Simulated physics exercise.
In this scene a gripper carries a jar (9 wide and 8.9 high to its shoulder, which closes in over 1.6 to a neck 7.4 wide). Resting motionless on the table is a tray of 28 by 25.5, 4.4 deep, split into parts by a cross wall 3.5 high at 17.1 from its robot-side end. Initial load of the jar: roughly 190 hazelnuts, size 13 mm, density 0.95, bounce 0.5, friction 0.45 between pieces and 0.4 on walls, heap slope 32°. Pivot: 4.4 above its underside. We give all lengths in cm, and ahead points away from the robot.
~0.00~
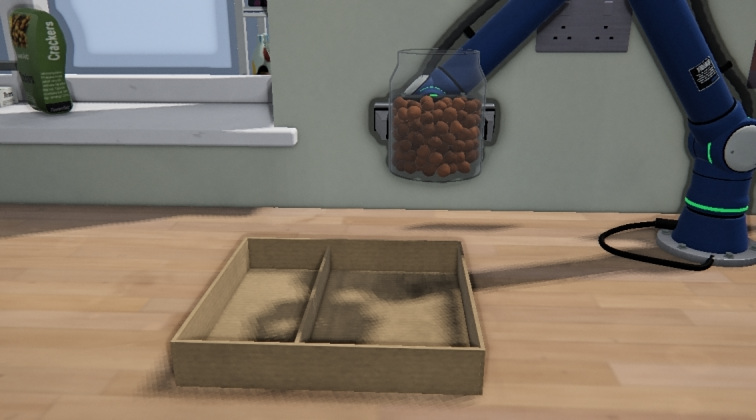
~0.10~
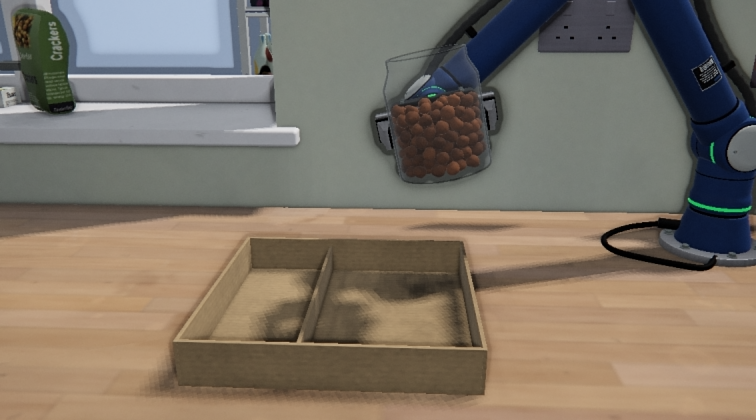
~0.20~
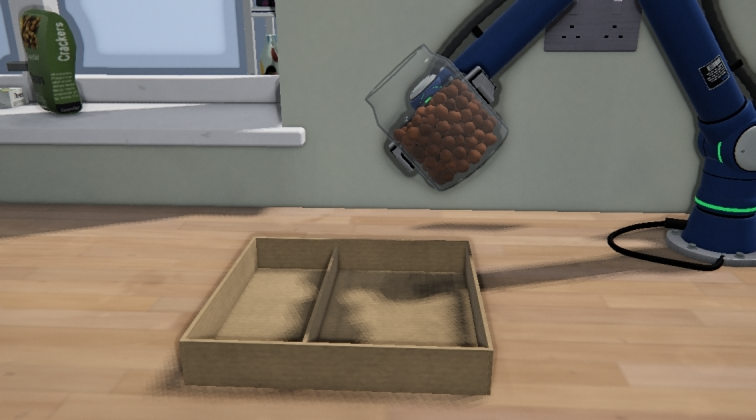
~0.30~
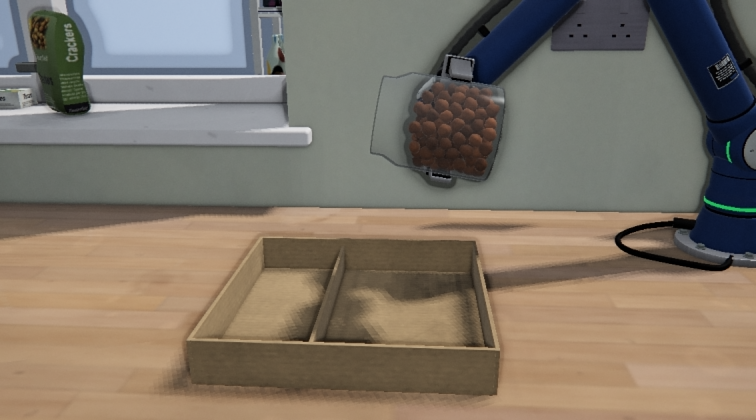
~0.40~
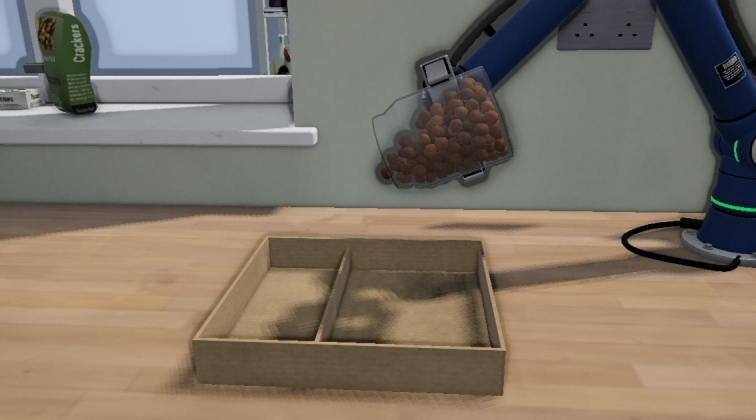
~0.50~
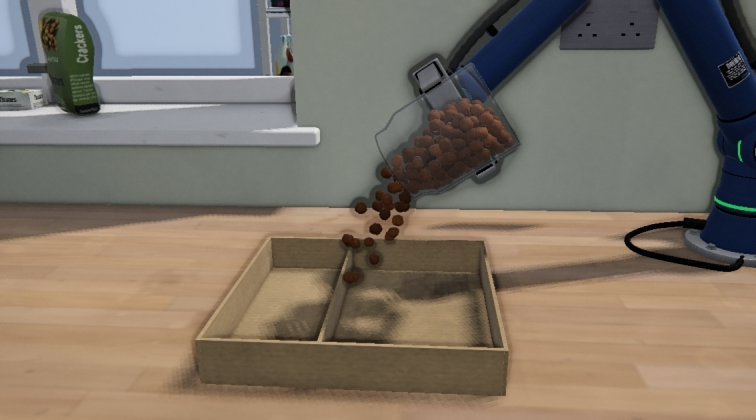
A blue robot arm tips a clear jar leftward, pouring brown nuts toward a divided tray.
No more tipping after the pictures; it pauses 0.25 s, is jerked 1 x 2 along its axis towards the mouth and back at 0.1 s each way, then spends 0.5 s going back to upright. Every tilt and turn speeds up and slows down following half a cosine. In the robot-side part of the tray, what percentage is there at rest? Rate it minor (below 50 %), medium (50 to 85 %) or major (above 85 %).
Medium.
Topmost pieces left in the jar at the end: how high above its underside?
Around 3.0 cm.
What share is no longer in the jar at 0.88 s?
Up to this moment it's close to 60 per cent gone.
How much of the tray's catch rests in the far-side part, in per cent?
It comes to roughly 15 per cent.
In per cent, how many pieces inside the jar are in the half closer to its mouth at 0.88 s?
95 %, about.
After 0.88 s, tipped 123°, highest piece 19 above the table; 99 in the robot-side part, 76 in the jar, 10 in the far-side part, 9 in flight or on a rim.
After 1.26 s, tipped 39°, highest piece 26 above the table; 139 in the robot-side part, 33 in the jar, 19 in the far-side part, 3 in flight or on a rim.
After 1.65 s, upright, highest piece 21 above the table; 139 in the robot-side part, 33 in the jar, 22 in the far-side part.
After 2.35 s, upright, highest piece 21 above the table; 139 in the robot-side part, 33 in the jar, 22 in the far-side part.
In the end, 139 in the robot-side part, 33 in the jar, 22 in the far-side part. That is 72 % in the robot-side part of the tray.
